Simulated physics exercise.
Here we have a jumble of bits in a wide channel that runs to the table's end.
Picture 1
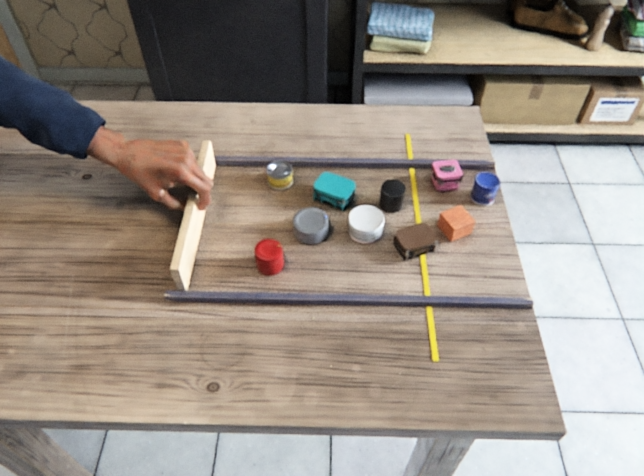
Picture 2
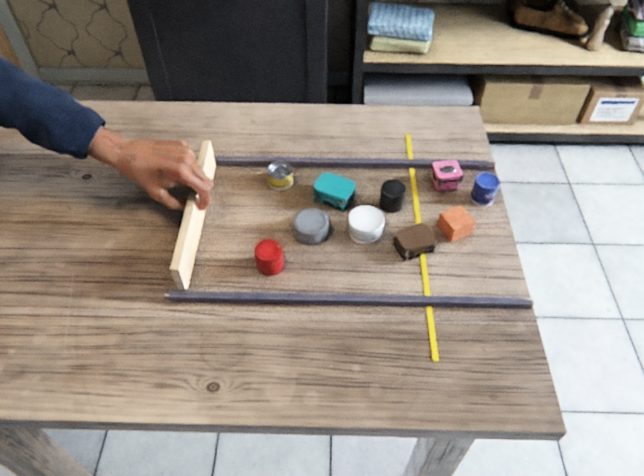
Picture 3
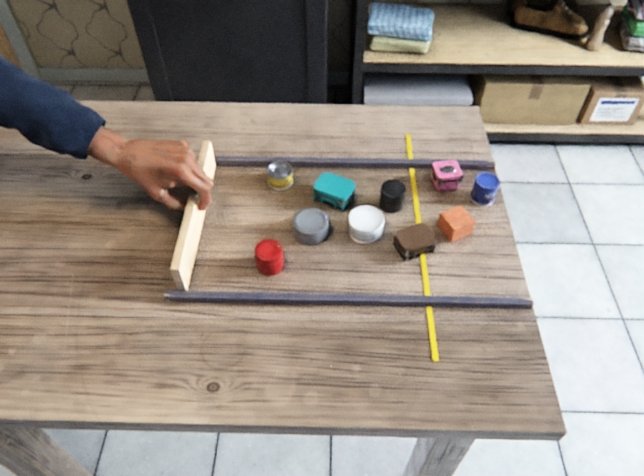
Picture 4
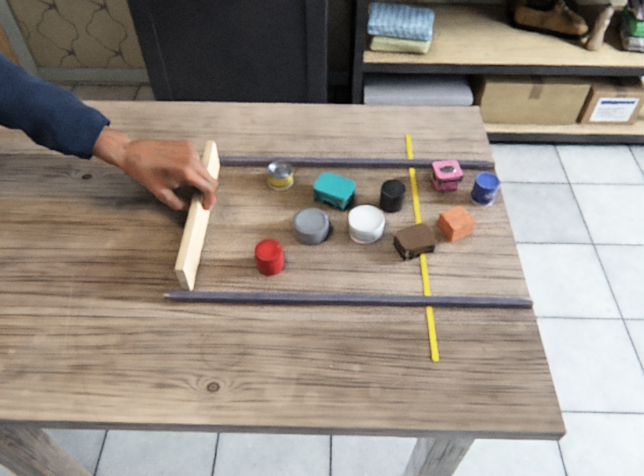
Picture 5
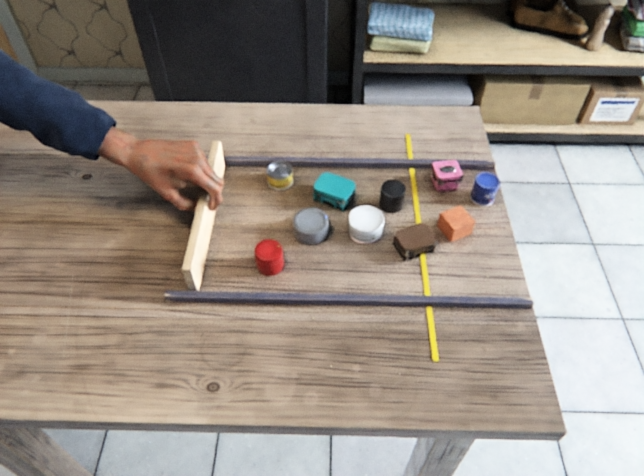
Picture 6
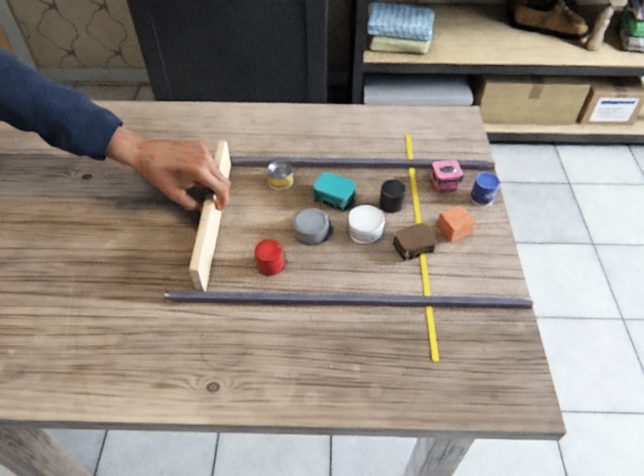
Hand holding a wooden board upright on a table, then sliding it slightly right towards scattered small pots, lids and blocks.
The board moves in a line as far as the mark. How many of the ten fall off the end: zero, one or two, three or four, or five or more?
The number that fall off is zero.
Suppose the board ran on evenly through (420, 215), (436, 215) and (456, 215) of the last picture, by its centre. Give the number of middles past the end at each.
In that order 0, 0 and 2.
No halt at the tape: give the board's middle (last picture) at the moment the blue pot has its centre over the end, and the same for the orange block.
About (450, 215), and (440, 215) for the other.
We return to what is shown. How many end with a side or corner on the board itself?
That makes 4.
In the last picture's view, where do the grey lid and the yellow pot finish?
About (438, 226), and the other about (426, 175).
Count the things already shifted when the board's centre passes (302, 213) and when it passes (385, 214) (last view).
First 4, then 8.
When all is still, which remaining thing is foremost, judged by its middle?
The orange block.
Early on, none off yet; blue pot at rest near (485, 189); orange block at rest near (456, 223); pink case at rest near (446, 176).
Finally, the number that fall off is zero.
